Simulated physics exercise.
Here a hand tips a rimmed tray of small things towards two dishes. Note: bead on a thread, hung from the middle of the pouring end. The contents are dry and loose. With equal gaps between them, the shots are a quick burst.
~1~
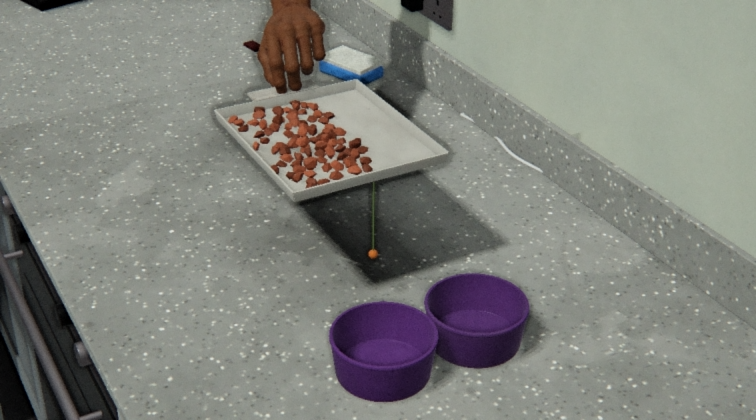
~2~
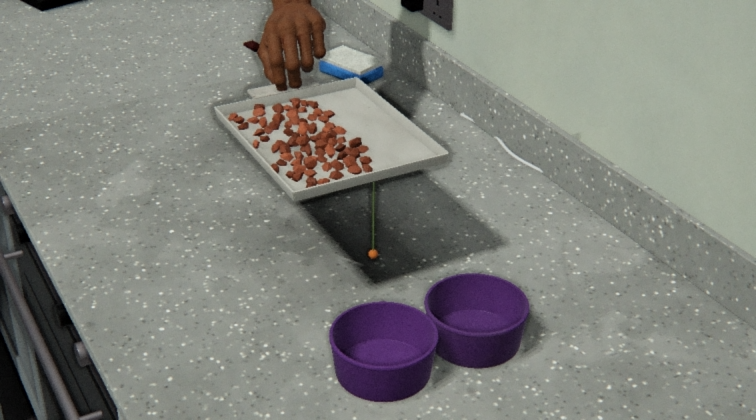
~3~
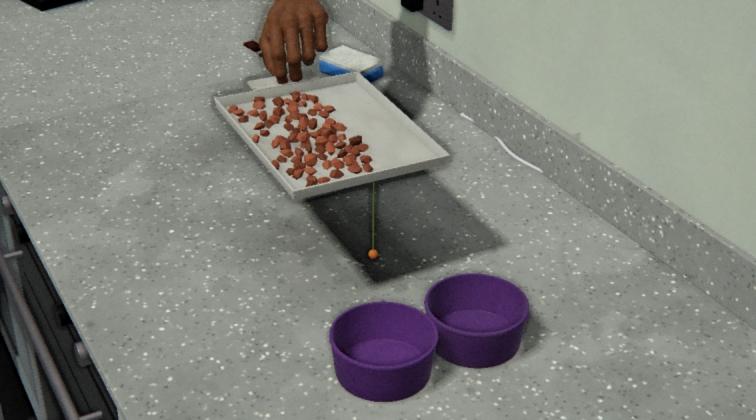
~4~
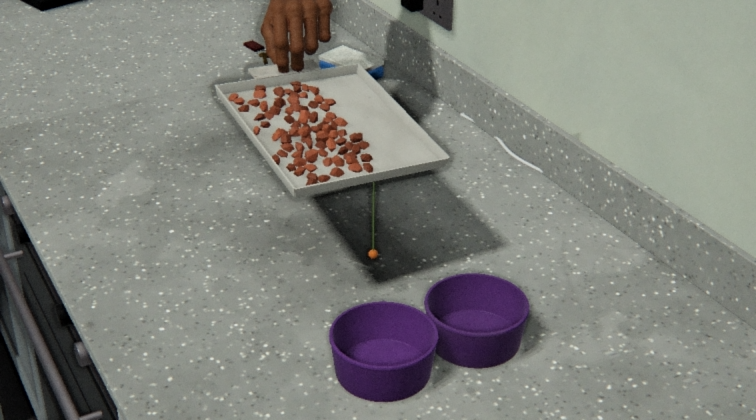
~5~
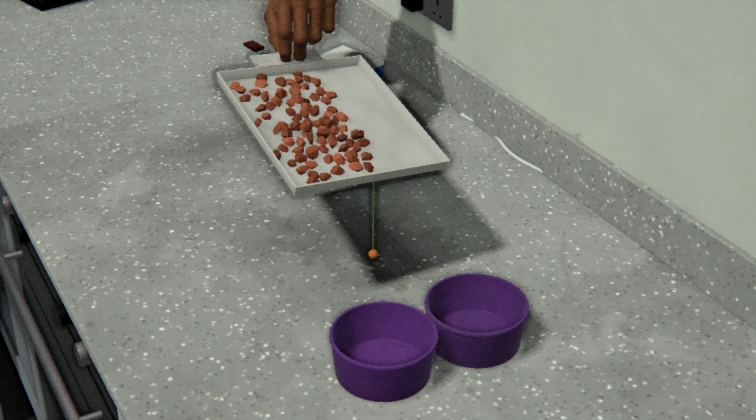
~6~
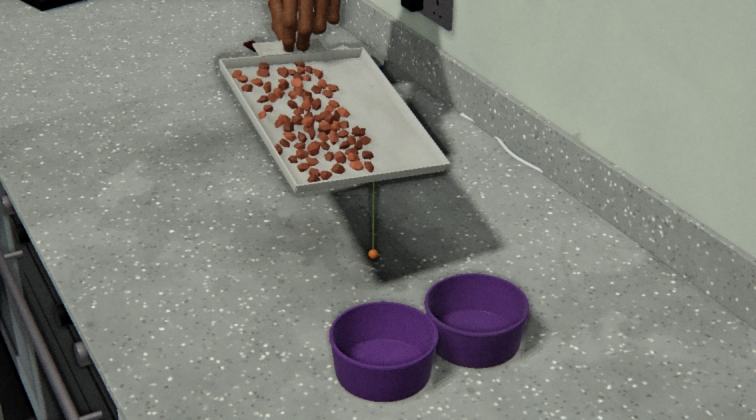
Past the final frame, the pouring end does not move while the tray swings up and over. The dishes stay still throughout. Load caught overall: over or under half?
It looks like most goes past the dishes, when all's done.
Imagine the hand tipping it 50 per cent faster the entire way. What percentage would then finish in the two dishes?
About 0 in a hundred.
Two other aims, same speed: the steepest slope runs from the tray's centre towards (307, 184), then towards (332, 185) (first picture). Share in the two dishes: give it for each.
First heading 0 %, second heading 0 %.
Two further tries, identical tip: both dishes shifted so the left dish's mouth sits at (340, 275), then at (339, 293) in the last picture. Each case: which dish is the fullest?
First try: The right-side dish; second try: The right-side dish.
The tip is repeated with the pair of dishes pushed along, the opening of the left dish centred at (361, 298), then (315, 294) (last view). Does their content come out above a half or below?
Well, in excess of half at the first spot and in excess of half at the second.
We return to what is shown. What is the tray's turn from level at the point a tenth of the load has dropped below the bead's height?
70°.
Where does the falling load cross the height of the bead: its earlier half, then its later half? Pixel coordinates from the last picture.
The leading part at (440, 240), the rest of it at (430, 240).
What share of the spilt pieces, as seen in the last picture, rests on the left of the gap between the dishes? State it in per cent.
About 40 per cent.
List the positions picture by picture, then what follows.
Corners of the pouring end at (294, 191) and (445, 152), level; middle of the load at (314, 141), bits of crushed brick; left dish at (410, 378); right dish at (504, 345); bead on its thread at (373, 254), in the first frame.
Corners of the pouring end at (294, 190) and (446, 152), level; middle of the load at (314, 139), in the second frame.
Corners of the pouring end at (295, 189) and (446, 154), tipped barely, lowest at the right corner; middle of the load at (314, 135), in the third frame.
Corners of the pouring end at (296, 187) and (446, 157), tipped a little, lowest at the right corner; middle of the load at (315, 130), in the fourth frame.
Corners of the pouring end at (297, 185) and (447, 159), tipped a little, lowest at the right corner; middle of the load at (316, 124), in the fifth frame.
Corners of the pouring end at (298, 183) and (447, 162), tipped clearly, lowest at the right corner; middle of the load at (318, 119); left dish at (410, 378); right dish at (504, 345), in the sixth frame.
Soon after the last picture, tray tipped steeply; most on the tray; a small part in the air.
A little later, tray tipped right over; about a quarter on the tray; a stray few in the right dish; about two thirds outside both; about a quarter in the air.
Later still, tray tipped past a quarter turn; a stray few in the right dish; nearly all outside both.
At rest, tray tipped past a quarter turn; none in the left dish; a stray few in the right dish; nearly all outside both.
